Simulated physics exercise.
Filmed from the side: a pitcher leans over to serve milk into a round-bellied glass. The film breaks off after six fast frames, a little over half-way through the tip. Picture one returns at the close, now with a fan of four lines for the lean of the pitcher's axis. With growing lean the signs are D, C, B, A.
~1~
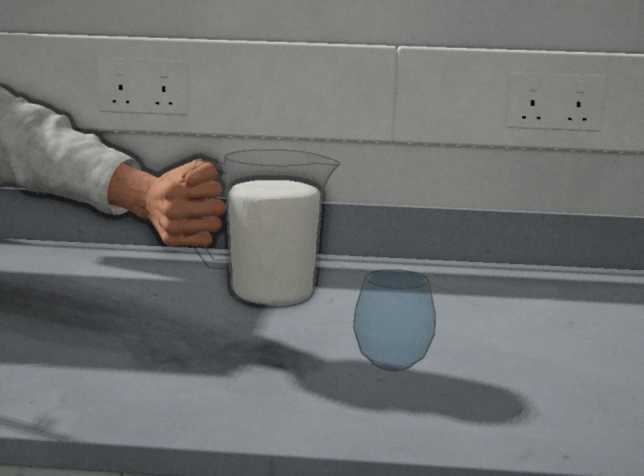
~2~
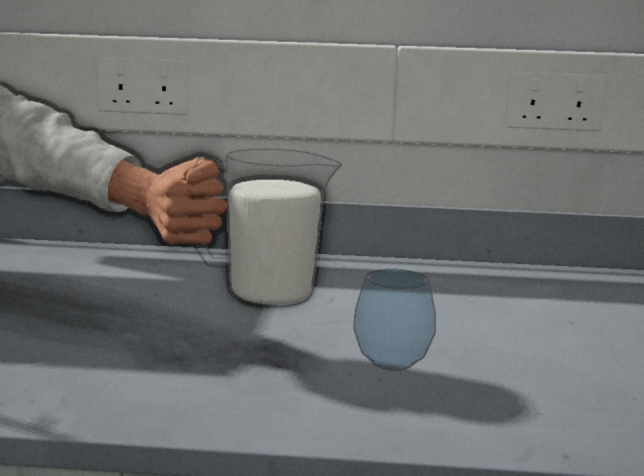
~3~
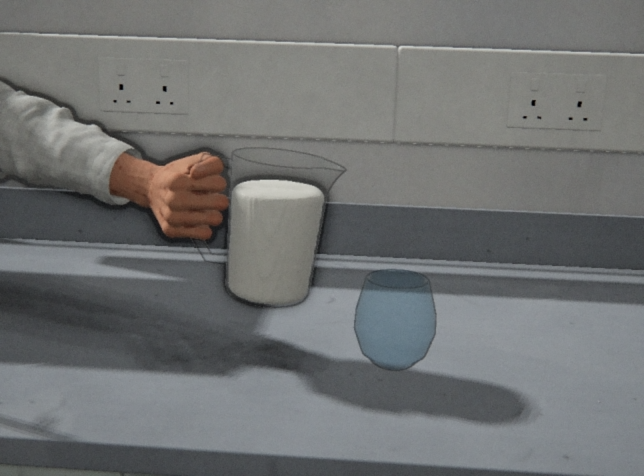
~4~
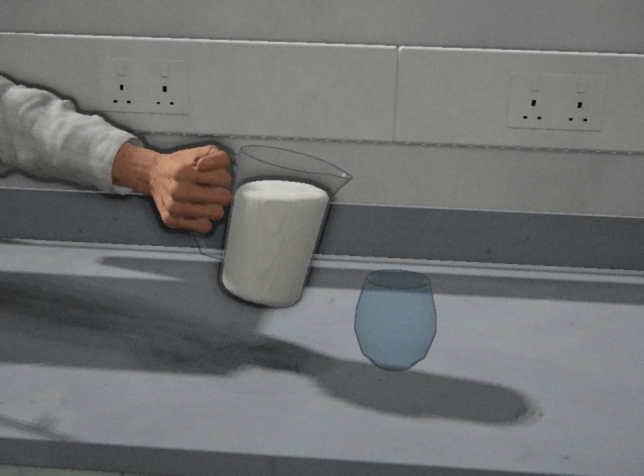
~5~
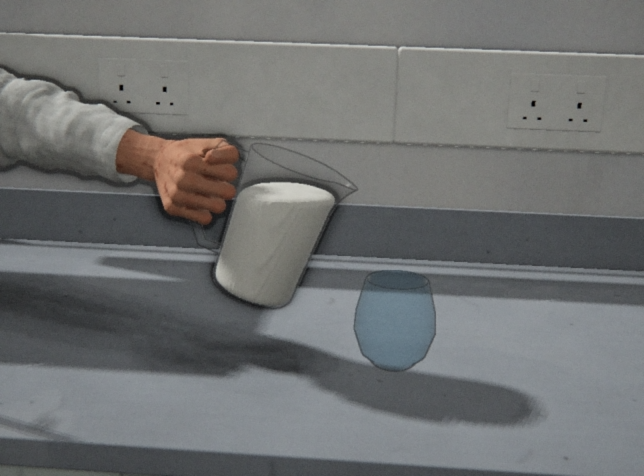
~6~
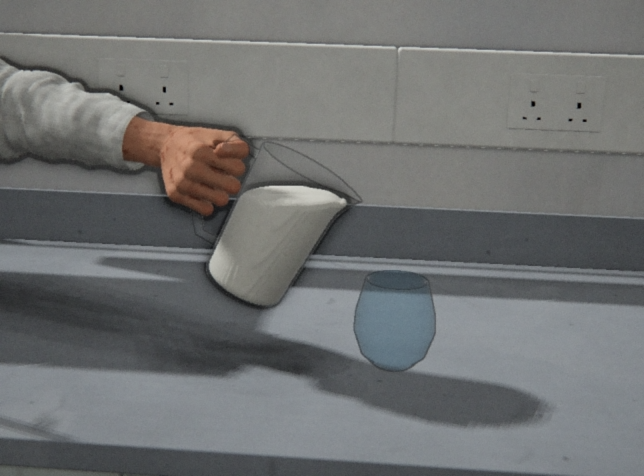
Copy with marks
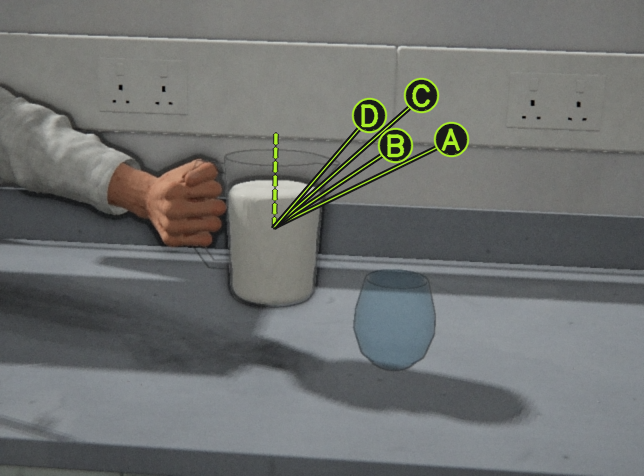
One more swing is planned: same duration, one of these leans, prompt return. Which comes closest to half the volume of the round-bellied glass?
I would pick line A.
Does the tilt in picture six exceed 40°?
No, it does not.
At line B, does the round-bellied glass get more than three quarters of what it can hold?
No, less.
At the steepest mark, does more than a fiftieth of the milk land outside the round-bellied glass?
No, it does not.
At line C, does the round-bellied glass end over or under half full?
Under.
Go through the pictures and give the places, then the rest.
The first frame shows upright, lip at (338, 163); rim of the round-bellied glass round (397, 278); nothing has left yet.
The second frame shows upright, lip at (340, 164); nothing has left yet.
The third frame shows tipped about 5°, lip at (345, 169); nothing has left yet.
The fourth frame shows tipped about 11°, lip at (351, 177); nothing has left yet.
The fifth frame shows tipped about 19°, lip at (356, 188); nothing has left yet.
The sixth frame shows tipped about 27°, lip at (361, 200); nothing has left yet.
On the marked copy, A at (436, 147); B at (381, 155); C at (409, 107); D at (358, 129).
For line A, the round-bellied glass ends with about 49 % of what it can hold.
For line B, the round-bellied glass ends with about 32 % of what it can hold.
For line C, the round-bellied glass ends with about 18 % of what it can hold.
For line D, the round-bellied glass ends with about 8 % of what it can hold.
